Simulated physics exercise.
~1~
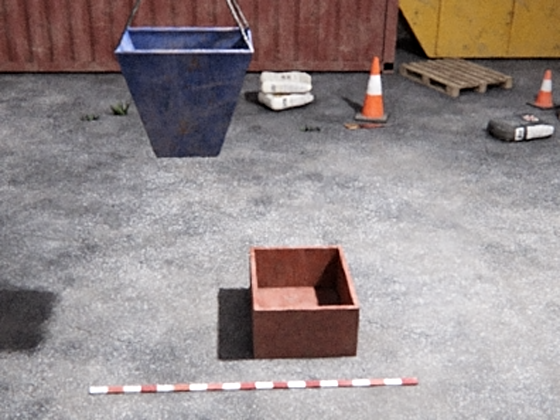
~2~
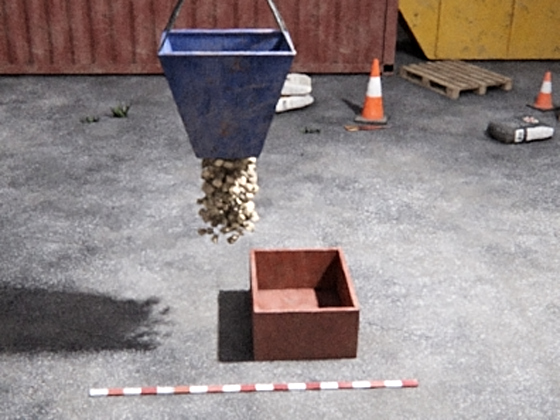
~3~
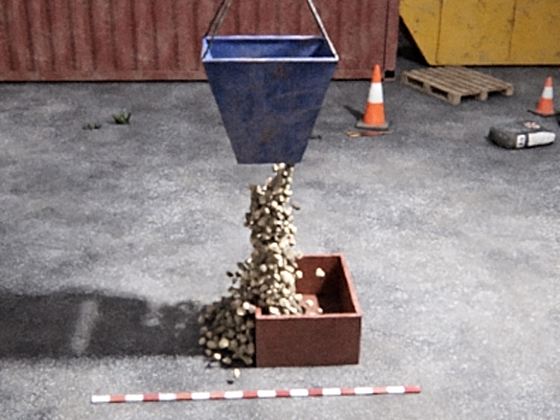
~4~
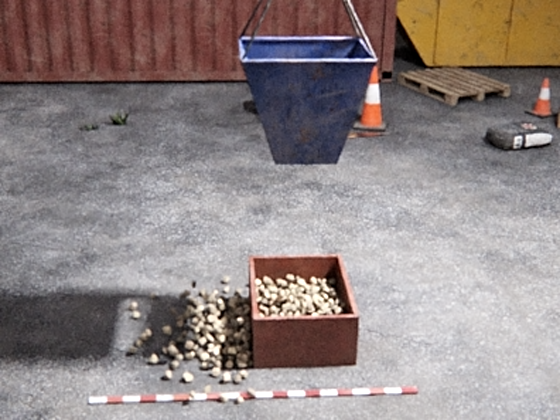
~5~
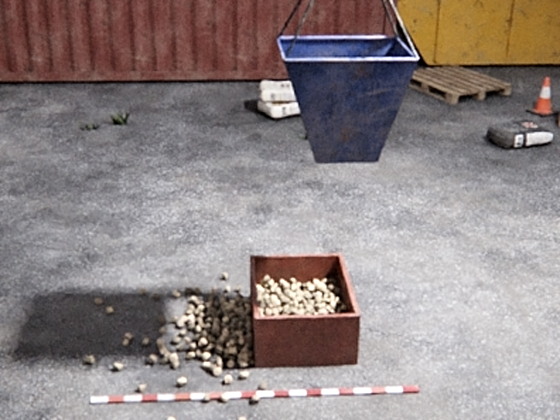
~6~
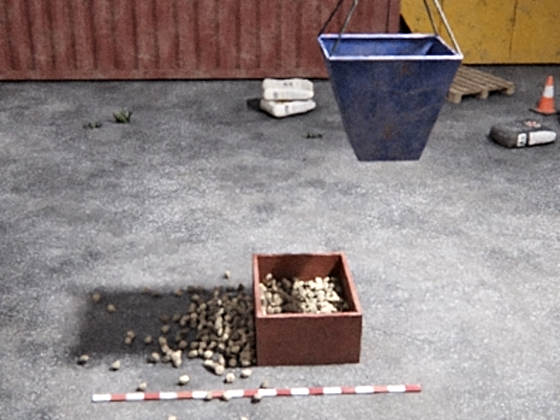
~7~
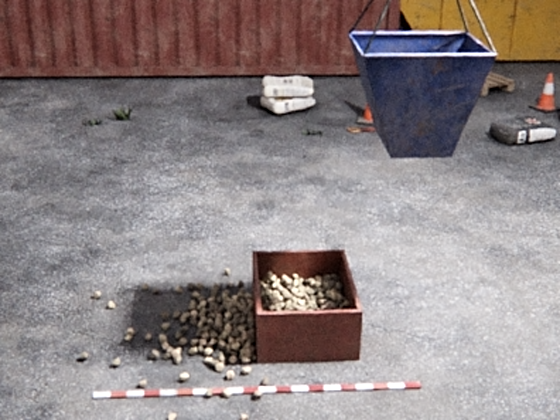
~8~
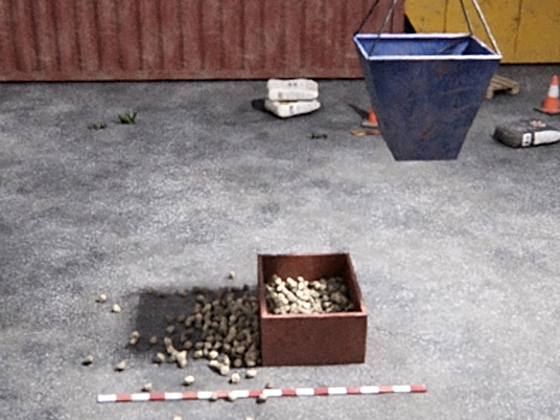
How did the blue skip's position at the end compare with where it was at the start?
It started at the upper left, in front of the red corrugated wall, and ended at the upper right, beyond the bin and partly in front of the yellow wall. It stayed at about the same height.
